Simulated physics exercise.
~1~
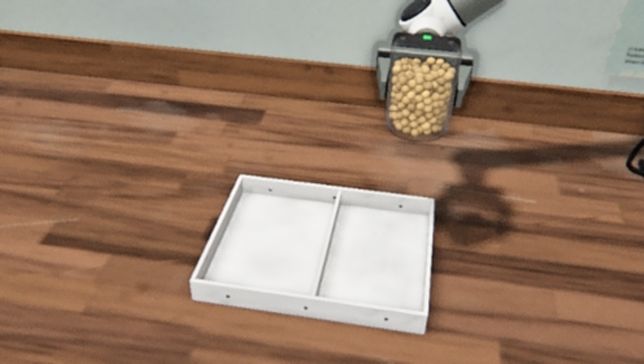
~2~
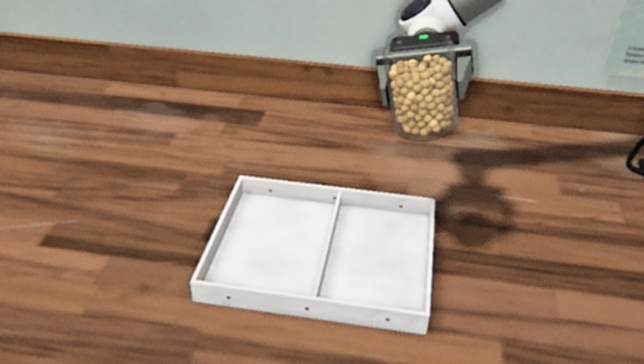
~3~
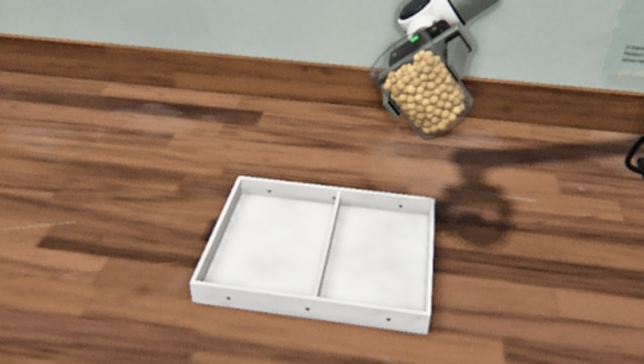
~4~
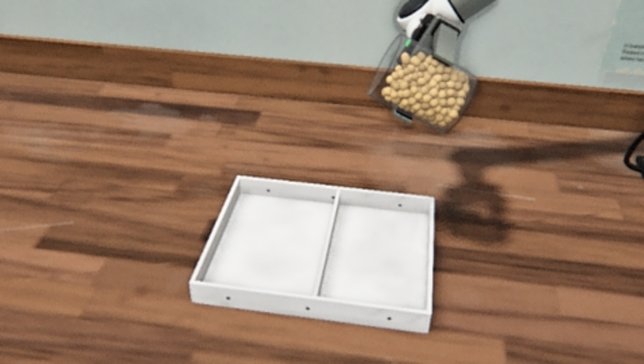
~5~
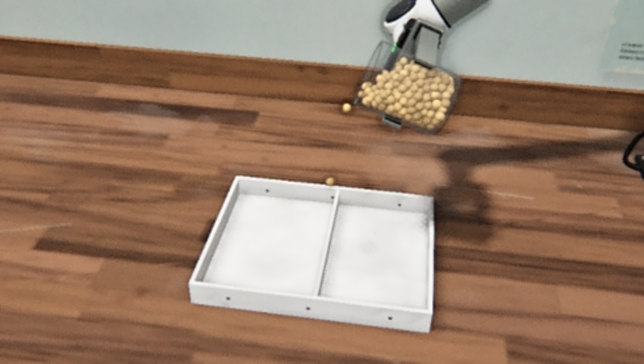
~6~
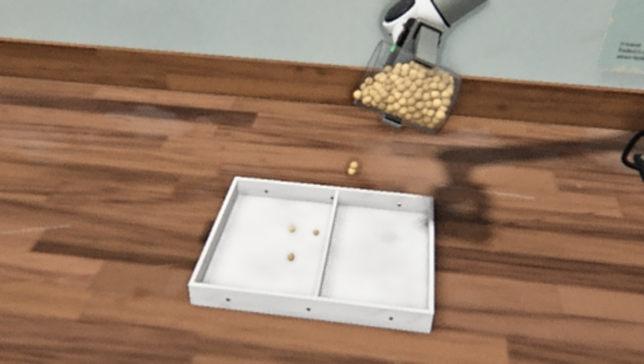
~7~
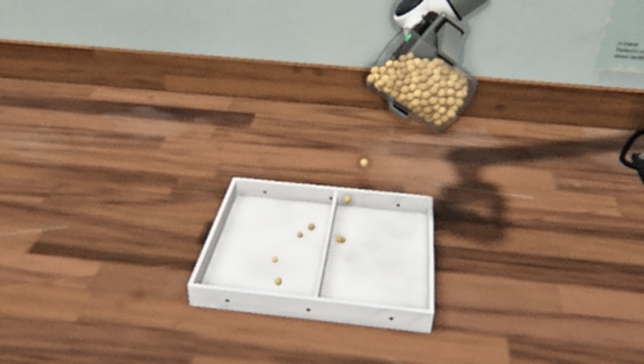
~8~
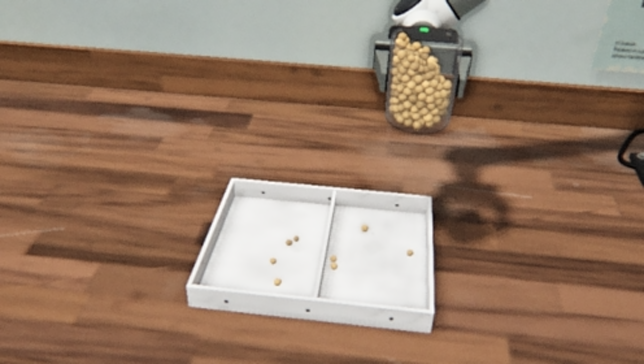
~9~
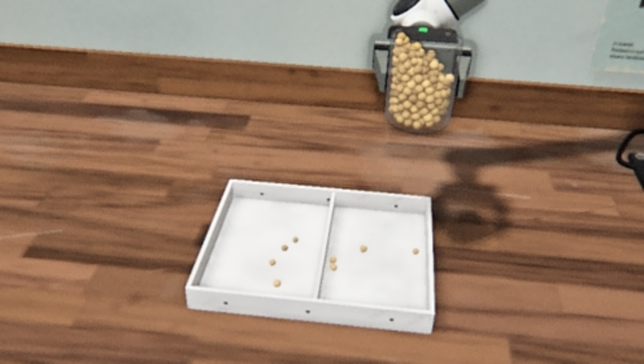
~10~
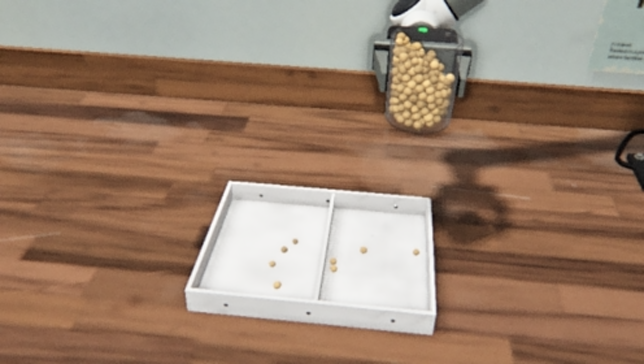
A robot arm tips a clear beaker, drops a few chickpeas into a divided white tray, then straightens it.
